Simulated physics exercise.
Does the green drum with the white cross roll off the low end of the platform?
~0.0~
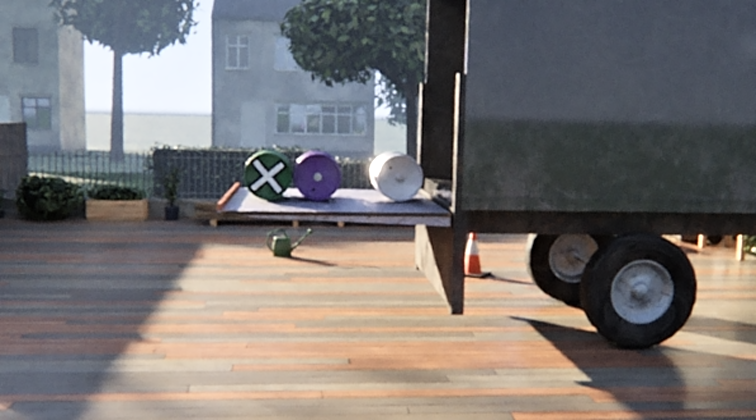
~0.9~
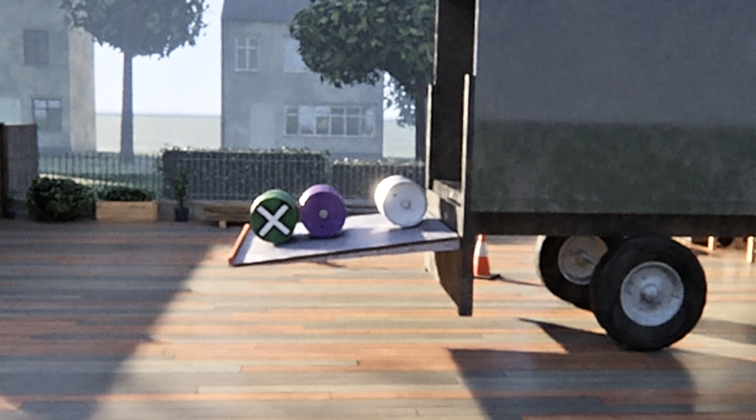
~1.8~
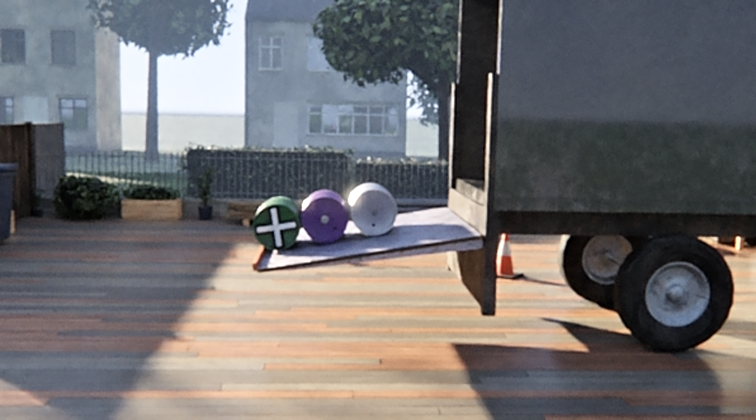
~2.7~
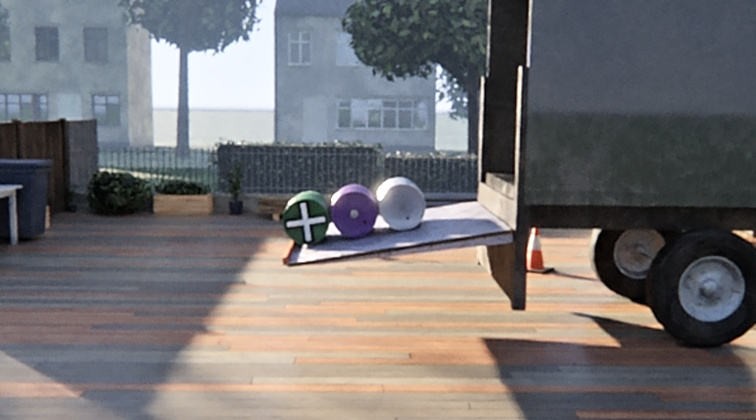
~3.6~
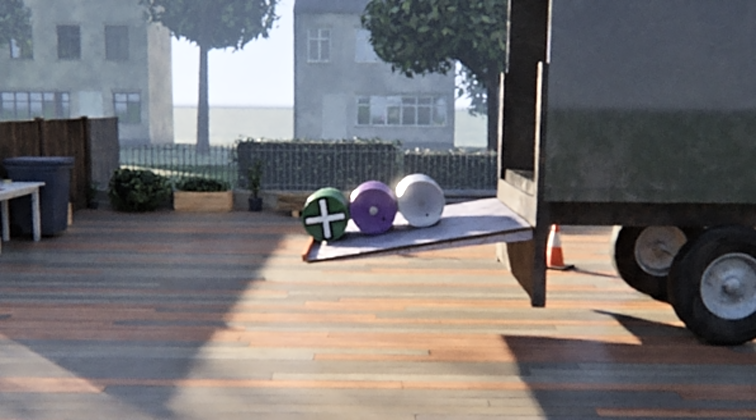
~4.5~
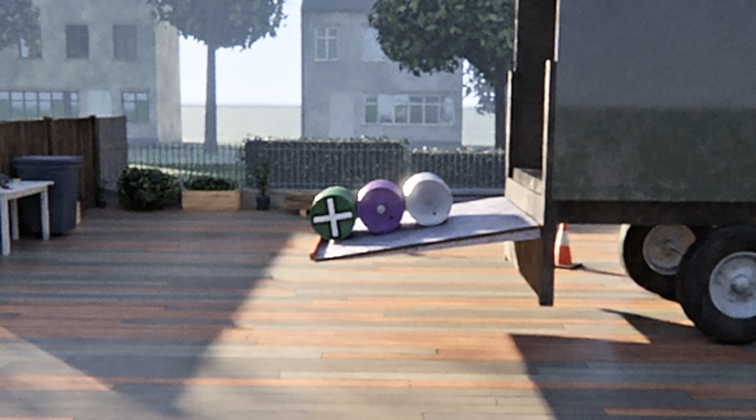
No, the green drum stays on the tilted platform near its low edge, and the purple one is held back right behind it.
At first, three round drums, one green with a white cross, one purple and one white, sit on a level platform at the back of a parked lorry, with a gap before the white one. The platform drops a little and its left end tips down. The green drum turns slightly and stays near the low edge, with the purple one close behind it. The white drum rolls left down the slope and closes the gap. As the view drifts left, the platform stays tilted and all three drums rest in a row on it.
